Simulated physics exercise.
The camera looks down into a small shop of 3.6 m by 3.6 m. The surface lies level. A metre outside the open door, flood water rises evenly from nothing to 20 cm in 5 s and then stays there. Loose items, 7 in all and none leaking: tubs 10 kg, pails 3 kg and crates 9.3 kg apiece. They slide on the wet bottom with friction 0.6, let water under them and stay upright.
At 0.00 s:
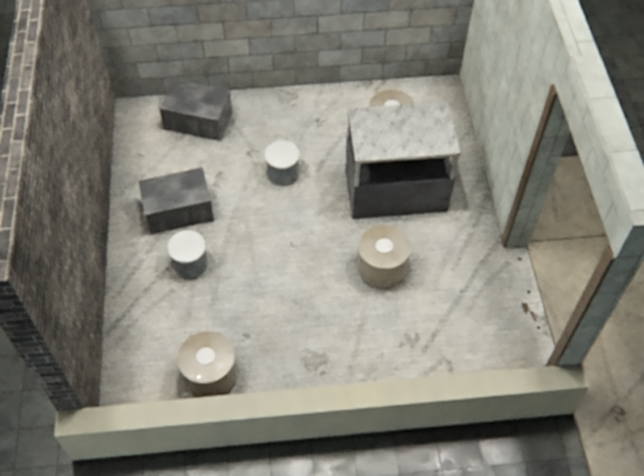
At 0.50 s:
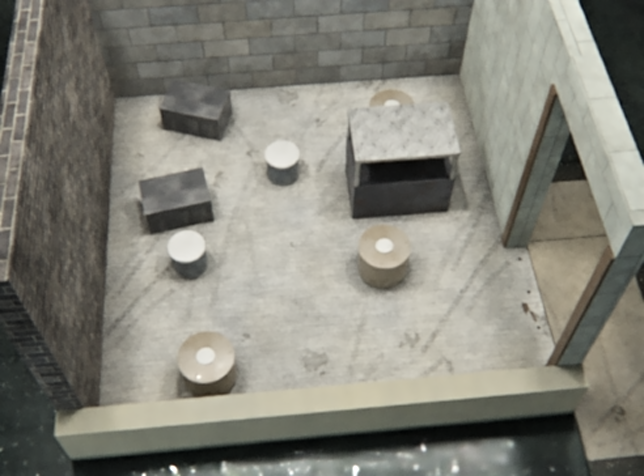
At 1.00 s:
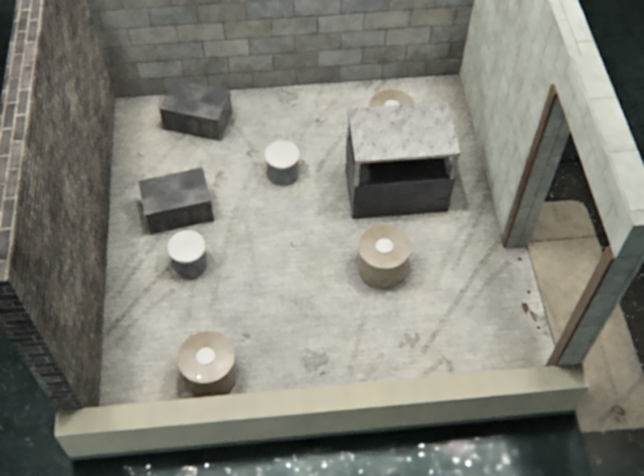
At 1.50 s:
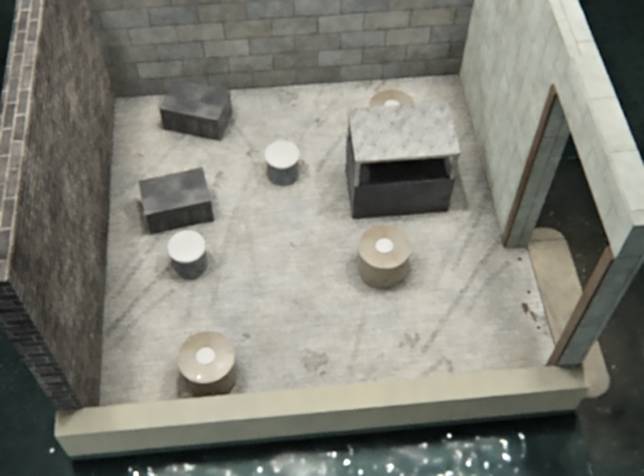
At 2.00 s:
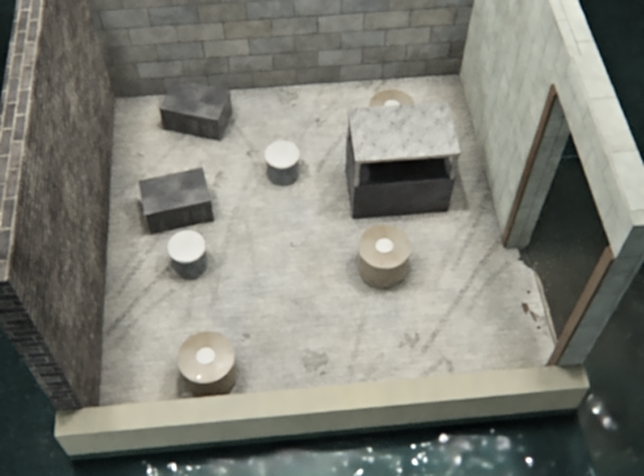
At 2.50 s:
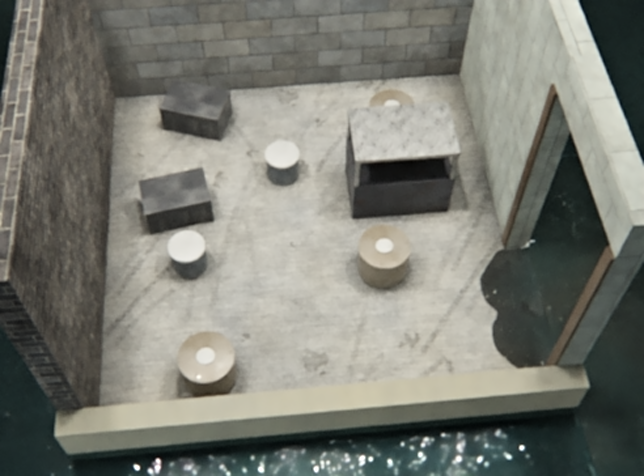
To begin with, a small roofless room with brick and stone walls holds dark blocks, round tubs and a counter, all still. Outside, dark glinting water spreads around the walls and covers the pale ground beyond the doorway. Then it creeps through the doorway onto the floor, while the objects stay put.
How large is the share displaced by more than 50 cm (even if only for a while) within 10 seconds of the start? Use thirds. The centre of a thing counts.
It is at least two thirds.
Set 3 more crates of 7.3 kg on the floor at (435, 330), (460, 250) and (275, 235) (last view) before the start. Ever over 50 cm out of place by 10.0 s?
In that order: More, short of it, over.
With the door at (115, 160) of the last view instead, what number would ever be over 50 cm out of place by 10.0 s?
In that case 3 of them.
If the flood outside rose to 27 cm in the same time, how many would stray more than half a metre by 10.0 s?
Then 6.
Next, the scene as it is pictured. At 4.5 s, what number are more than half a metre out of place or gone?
By then 0.
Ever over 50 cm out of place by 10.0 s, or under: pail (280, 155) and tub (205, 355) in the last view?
In turn: Less, past it.
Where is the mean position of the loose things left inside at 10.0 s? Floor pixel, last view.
Around (240, 142).
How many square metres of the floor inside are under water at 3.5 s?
Roughly 1.5 m2.
After 3.5 s 0 of 7 are over 50 cm from their spots; 0 afloat.
After 4.5 s 0 of 7 are over 50 cm from their spots; 0 afloat.
After 7.0 s 2 of 7 are over 50 cm from their spots; 2 afloat.
After 10.0 s 5 of 7 are over 50 cm from their spots, and 5 have been at some point; 5 afloat.
